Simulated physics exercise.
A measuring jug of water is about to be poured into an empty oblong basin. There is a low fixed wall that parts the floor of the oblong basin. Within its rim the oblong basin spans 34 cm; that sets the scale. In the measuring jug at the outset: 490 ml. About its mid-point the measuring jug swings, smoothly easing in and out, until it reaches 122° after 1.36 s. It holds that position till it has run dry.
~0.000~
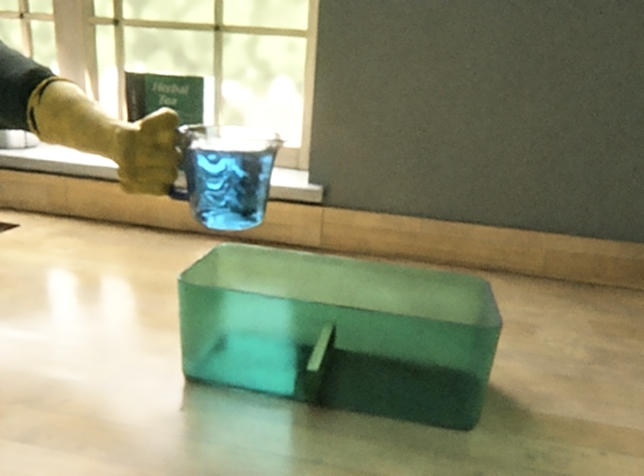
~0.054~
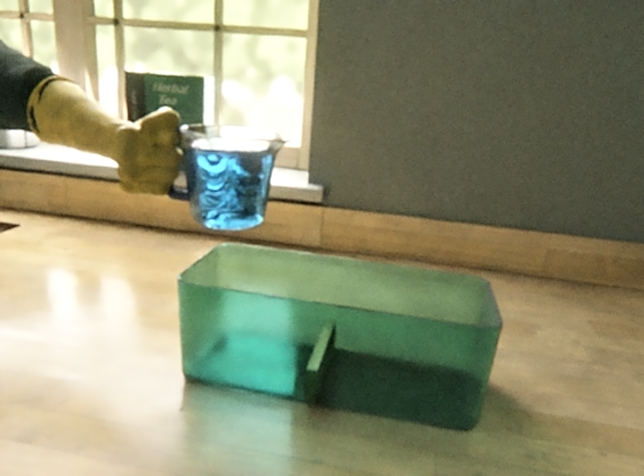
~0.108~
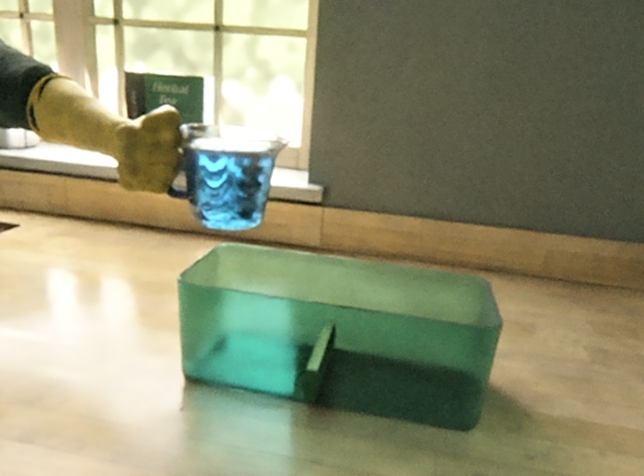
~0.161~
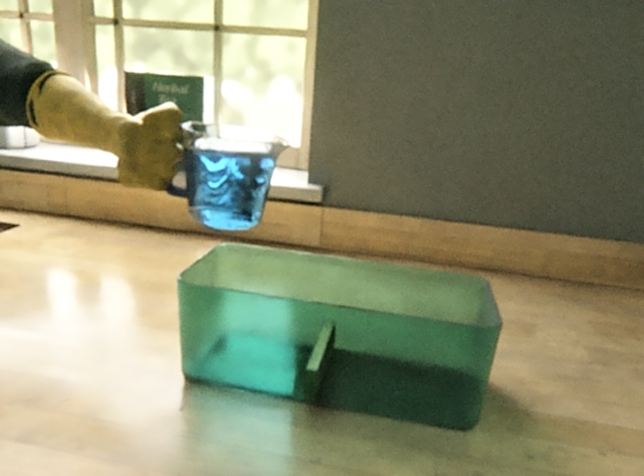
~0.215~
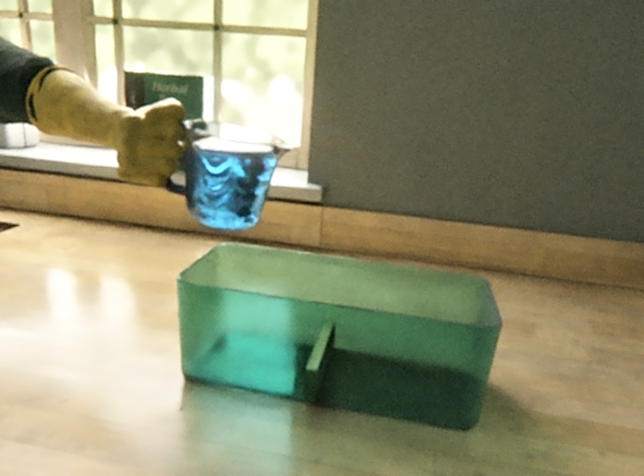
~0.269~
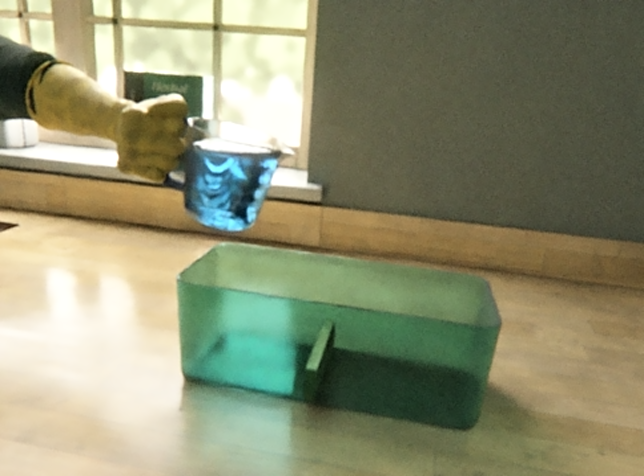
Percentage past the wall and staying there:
55 percent.
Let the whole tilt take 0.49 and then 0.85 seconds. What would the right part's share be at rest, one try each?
Respectively about 30 and 40 percent.
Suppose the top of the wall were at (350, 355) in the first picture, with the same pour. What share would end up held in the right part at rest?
In that case, some 15 percent.
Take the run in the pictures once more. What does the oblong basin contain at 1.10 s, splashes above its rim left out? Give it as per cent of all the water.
Some 90 percent.
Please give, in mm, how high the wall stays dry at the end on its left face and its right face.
I'd say some 28 mm on the left and some 28 mm on the right.
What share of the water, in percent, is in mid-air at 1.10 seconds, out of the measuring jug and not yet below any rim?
Something like 5 per cent is in the air then.
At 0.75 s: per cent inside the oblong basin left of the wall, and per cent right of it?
Left about 2, right about 16.
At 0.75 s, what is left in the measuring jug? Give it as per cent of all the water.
Around 64 in a hundred.
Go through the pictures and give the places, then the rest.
In the first picture, it leans 0°; its right rim is at (289, 139); the water meets the walls at (192, 141) and (275, 149); the oblong basin's rim runs from (199, 261) to (494, 302); the wall's top is at (323, 342).
In the second picture, it leans 0°; its right rim is at (290, 140); the water meets the walls at (192, 141) and (276, 150).
In the third picture, it leans 2°; its right rim is at (290, 141); the water meets the walls at (193, 141) and (275, 150).
In the fourth picture, it leans 4°; its right rim is at (292, 144); the water meets the walls at (193, 141) and (277, 151).
In the fifth picture, it leans 7°; its right rim is at (293, 148); the water meets the walls at (194, 141) and (279, 152).
In the sixth picture, it leans 11°; its right rim is at (295, 152); the water meets the walls at (195, 141) and (284, 152).
Then, 0.75 s in, the tilt is 70° and 65 per cent is still to pour, 2 is left of the wall and 15 right of it.
Then, 1.10 s in, the tilt is 111° and 6 per cent is still to pour, 35 is left of the wall and 54 right of it.
Then, 1.46 s in, the tilt is 122° and 0 per cent is still to pour, 44 is left of the wall and 55 right of it.
Then, 1.86 s in, the tilt is 122° and 0 per cent is still to pour, 44 is left of the wall and 55 right of it.
Finally, 45 per cent lies left of the wall, 55 right of it and 0 outside.
